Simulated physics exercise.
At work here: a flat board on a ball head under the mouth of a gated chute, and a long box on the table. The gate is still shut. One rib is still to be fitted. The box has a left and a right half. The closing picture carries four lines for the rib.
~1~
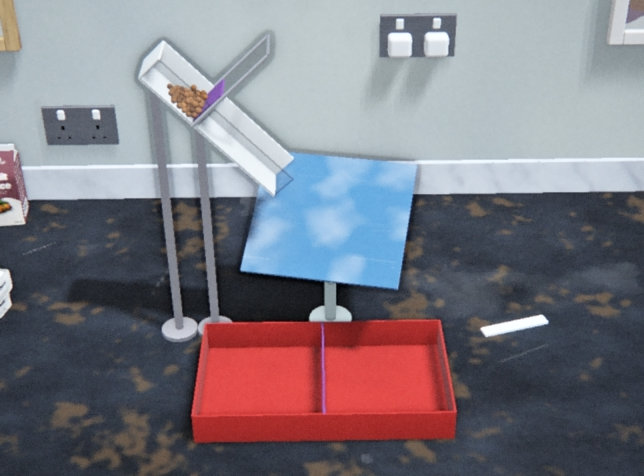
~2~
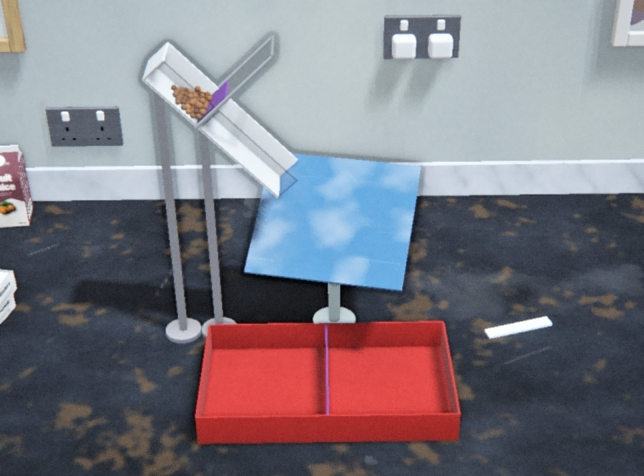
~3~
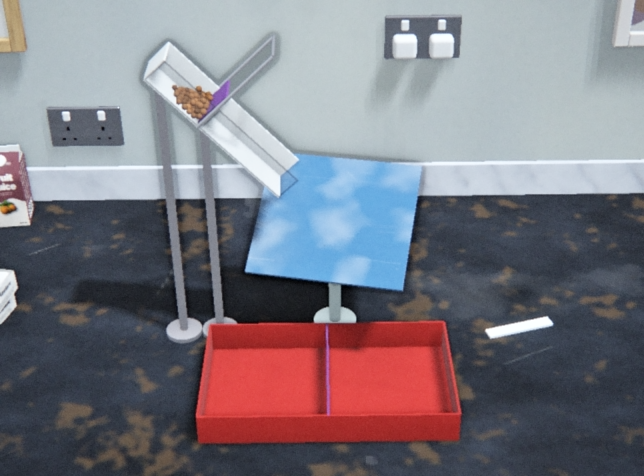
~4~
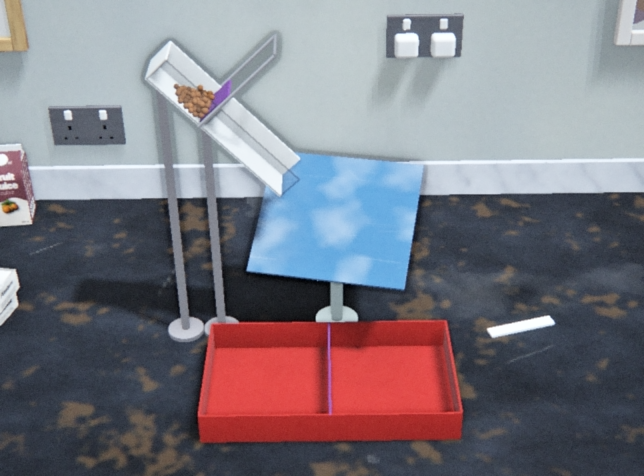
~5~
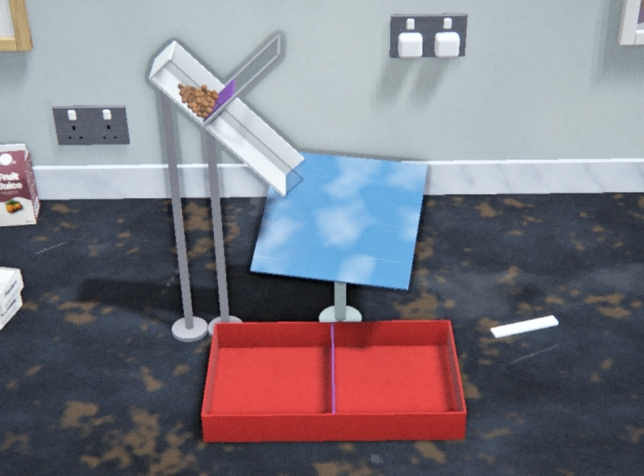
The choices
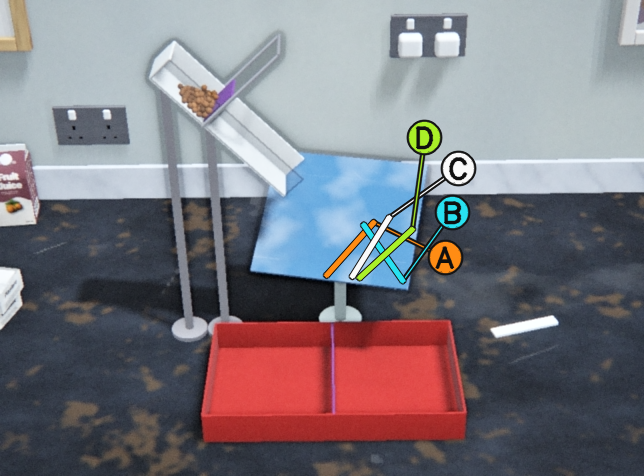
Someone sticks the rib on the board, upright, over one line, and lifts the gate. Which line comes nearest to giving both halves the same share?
It is D.
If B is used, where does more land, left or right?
More lands on the right.
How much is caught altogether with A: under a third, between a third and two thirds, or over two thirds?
Line A gives over two thirds.
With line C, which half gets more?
The left half.
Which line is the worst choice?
That would be A.
On the marked copy, line A from (373, 222) to (326, 275); line B from (363, 224) to (402, 280); line C from (389, 217) to (352, 276); line D from (412, 229) to (359, 277).
Choosing A, of what is caught, almost all in the left half, about a tenth in the right.
Choosing B, of what is caught, roughly a quarter in the left half, the larger part in the right.
Choosing C, of what is caught, the larger part in the left half, roughly a quarter in the right.
Choosing D, of what is caught, roughly half in the left half, roughly half in the right.
